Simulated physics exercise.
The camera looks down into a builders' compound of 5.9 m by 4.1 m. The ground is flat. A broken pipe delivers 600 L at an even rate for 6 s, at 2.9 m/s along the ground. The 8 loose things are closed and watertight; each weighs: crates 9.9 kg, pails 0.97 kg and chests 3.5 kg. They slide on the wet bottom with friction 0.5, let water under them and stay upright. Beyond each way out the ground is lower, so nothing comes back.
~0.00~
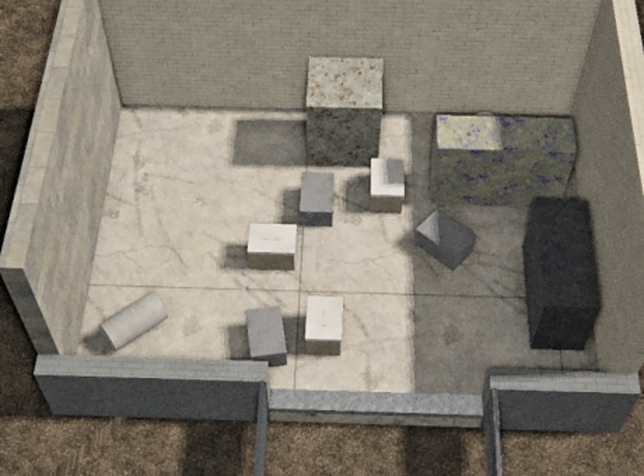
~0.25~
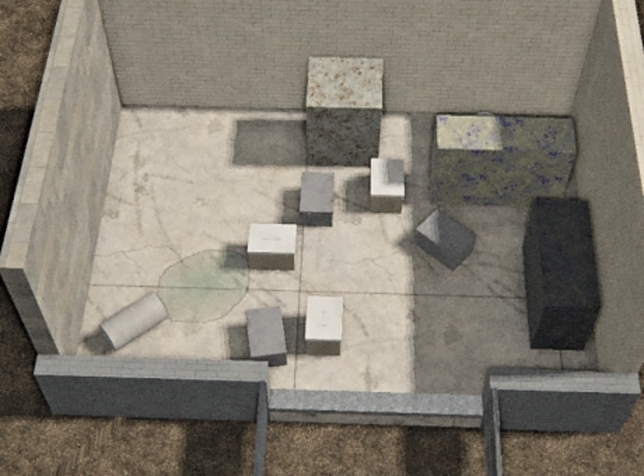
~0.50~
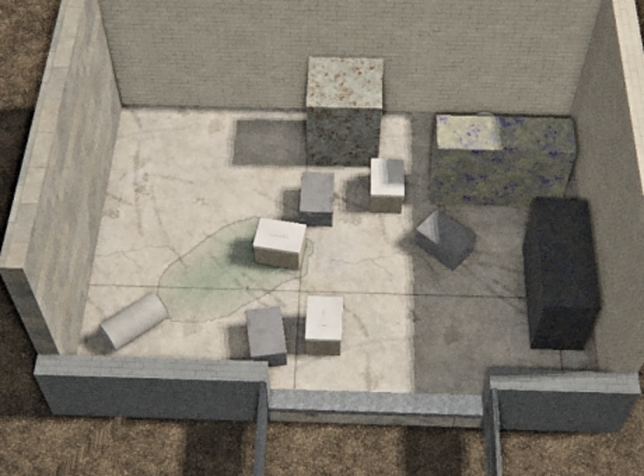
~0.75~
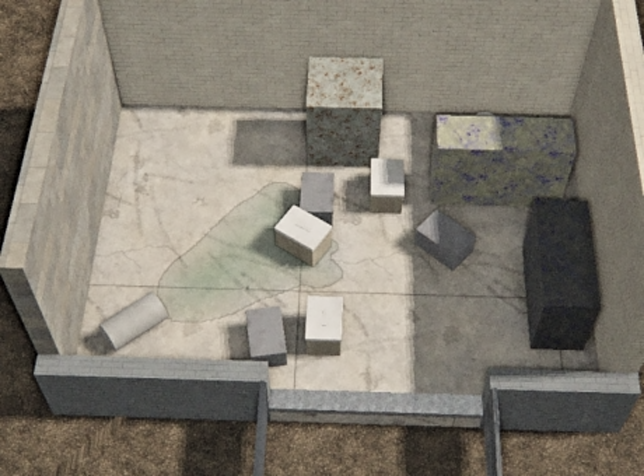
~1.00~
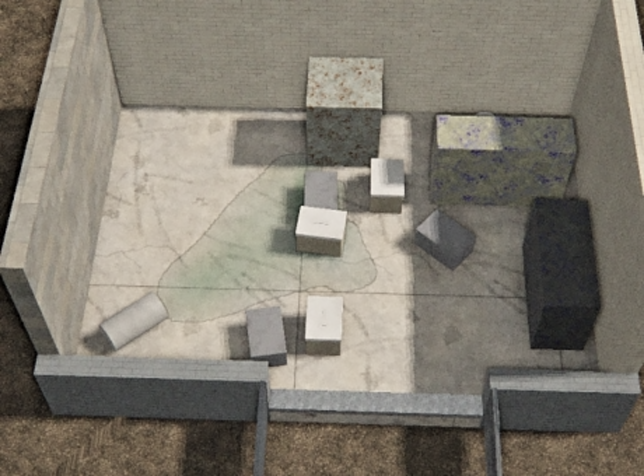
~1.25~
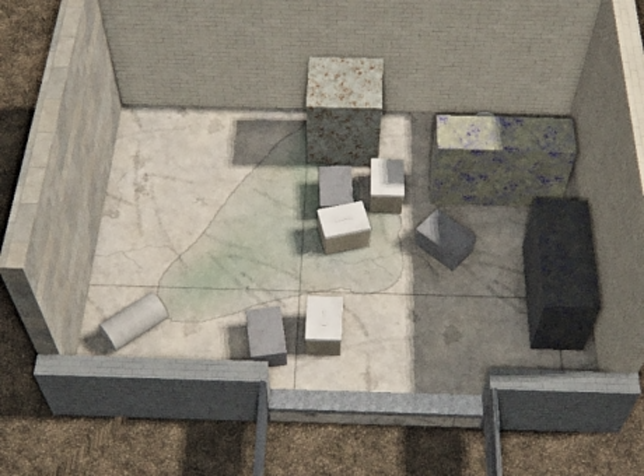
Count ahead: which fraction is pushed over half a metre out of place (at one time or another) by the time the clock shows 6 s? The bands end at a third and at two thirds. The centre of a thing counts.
That comes to one to two thirds.
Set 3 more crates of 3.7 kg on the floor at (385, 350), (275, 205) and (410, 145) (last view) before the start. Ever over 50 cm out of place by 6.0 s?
In turn: Under, over, more.
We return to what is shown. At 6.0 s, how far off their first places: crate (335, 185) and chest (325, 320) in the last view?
In turn: 80 cm, 0 cm.
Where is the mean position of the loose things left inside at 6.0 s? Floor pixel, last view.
At about (428, 237).
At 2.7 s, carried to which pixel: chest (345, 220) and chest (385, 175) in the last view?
Around (422, 205) and (416, 164).
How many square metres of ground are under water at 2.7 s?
Roughly 9.0 m2.
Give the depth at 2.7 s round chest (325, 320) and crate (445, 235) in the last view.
About 0 and 2 cm.
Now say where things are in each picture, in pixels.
In the first picture, a chest at (272, 238) rests on the ground; a crate at (317, 192), on the bottom; water covers 0.0 m2; 0 of 8 have shifted.
In the second picture, a chest at (272, 238) rests on the ground; a crate at (317, 192) rests on the ground; 0.8 m2 under water; 0 of 8 have shifted.
In the third picture, a chest at (280, 235), on the bottom, 9 cm from its start; a crate at (317, 192), on the bottom; water covers 1.4 m2; 1 of 8 have shifted.
In the fourth picture, a chest at (303, 227), on the bottom, 39 cm from its start; a crate at (317, 192), on the bottom; 2.3 m2 under water; 1 of 8 have shifted.
In the fifth picture, a chest at (321, 222) floats, 61 cm from its start; a crate at (321, 191), on the bottom, 5 cm from its start; 3.1 m2 under water; 1 of 8 have shifted.
In the sixth picture, a chest at (344, 219), afloat, 88 cm from its start; a crate at (336, 186), on the bottom, 24 cm from its start; water covers 4.1 m2; 2 of 8 have shifted.
After 1.8 s 2 of 8 are over 50 cm from their spots; 2 afloat.
After 2.7 s 2 of 8 are over 50 cm from their spots; 3 afloat.
After 4.2 s 3 of 8 are over 50 cm from their spots; 4 afloat.
After 6.0 s 4 of 8 are over 50 cm from their spots, and 4 have been at some point; 5 afloat.
